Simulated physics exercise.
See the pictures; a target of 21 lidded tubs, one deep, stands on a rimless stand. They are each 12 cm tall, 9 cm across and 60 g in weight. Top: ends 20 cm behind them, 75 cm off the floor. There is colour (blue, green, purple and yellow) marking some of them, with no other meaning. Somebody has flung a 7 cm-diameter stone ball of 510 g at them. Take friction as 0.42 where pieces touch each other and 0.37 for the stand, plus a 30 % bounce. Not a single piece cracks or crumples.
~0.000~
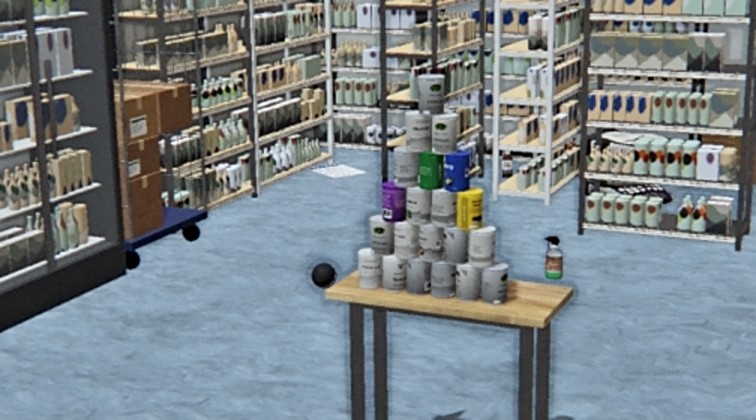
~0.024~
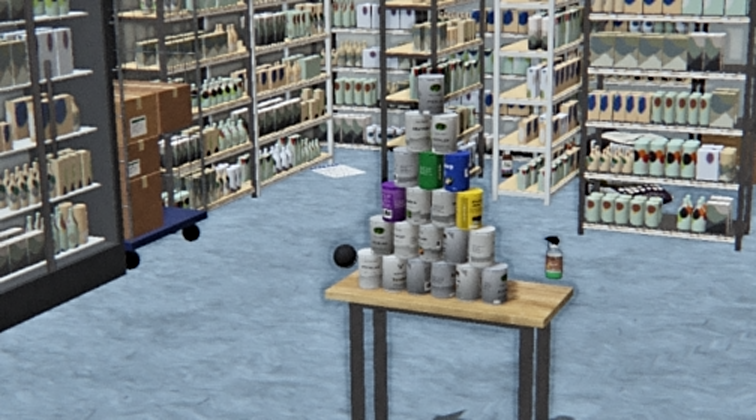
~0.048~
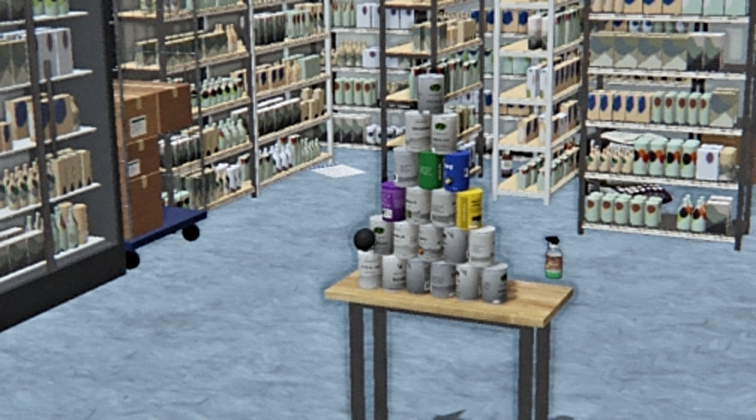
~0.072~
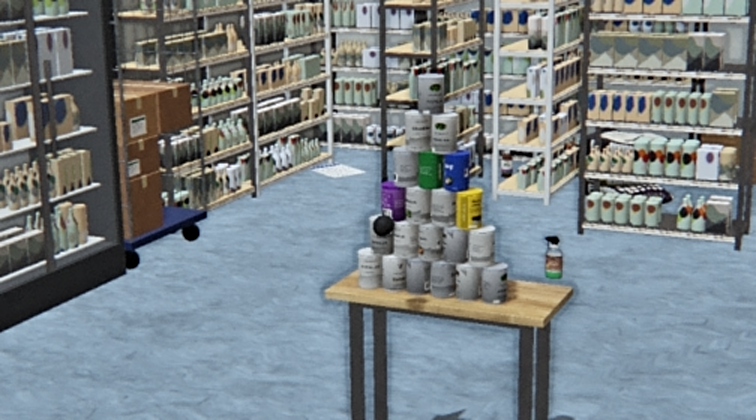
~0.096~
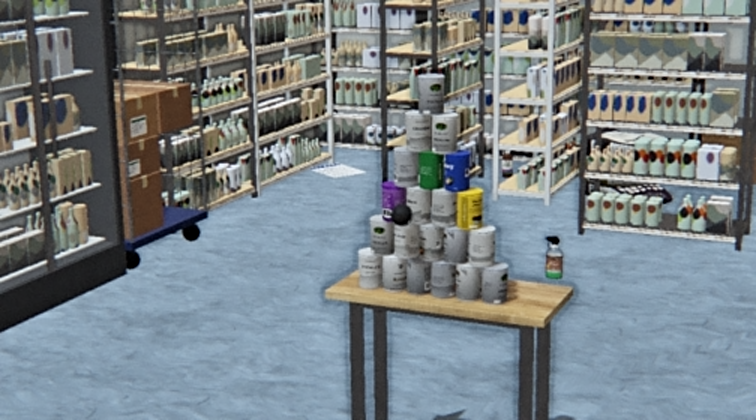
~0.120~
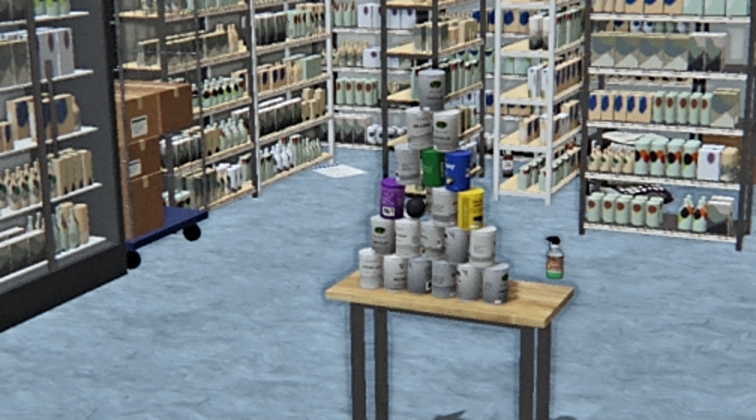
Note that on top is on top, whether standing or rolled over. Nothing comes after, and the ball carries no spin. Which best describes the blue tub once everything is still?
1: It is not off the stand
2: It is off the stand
1.
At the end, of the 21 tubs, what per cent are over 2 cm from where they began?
50 per cent.
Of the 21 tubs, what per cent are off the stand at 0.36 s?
At that instant, 0 percent.
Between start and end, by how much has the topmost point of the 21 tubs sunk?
Something like 38 cm, give or take.
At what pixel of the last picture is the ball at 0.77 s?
Pixel position: Around (597, 249).
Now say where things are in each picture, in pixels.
In the first picture (we follow the side turned to the camera), ball (324, 276) 62 cm from contact, 6.0 m/s; blue tub (464, 173); green tub (432, 172); purple tub (389, 204); no piece has moved.
In the second picture, ball (345, 256) 48 cm from contact, 5.9 m/s; blue tub (464, 173).
In the third picture, ball (365, 240) 34 cm from contact, 5.9 m/s; blue tub (464, 173).
In the fourth picture, ball (384, 226) 19 cm from contact, 5.9 m/s; blue tub (464, 173).
In the fifth picture, ball (402, 215) 53 mm from contact, 5.9 m/s; blue tub (464, 173).
In the sixth picture, ball (416, 208) after contact, 4.6 m/s; blue tub (465, 173); green tub (433, 170) tipped 9°; purple tub (392, 203) tipped 6°; 7 stirred so far.
Around 0.36 s, ball still moving; none of the 21 tubs off the stand, 11 disturbed; blue tub tipped 10°; green tub on its side.
Around 0.77 s, ball still moving; 5 of the 21 tubs off the stand; blue tub tipped 11°; green tub tipped 34°, 1.03 m lower.
Around 1.25 s, ball still moving; 6 of the 21 tubs off the stand; blue tub on its side; green tub on its side.
Around 1.88 s, ball still moving; 9 of the 21 tubs off the stand; blue tub on its side; green tub on its side.
Finally (2.2 s), ball rolling away; 9 of the 21 tubs off the stand; blue tub on its side; green tub on its side; purple tub on its side. Seen by the last camera, middles, blue tub near (468, 270).
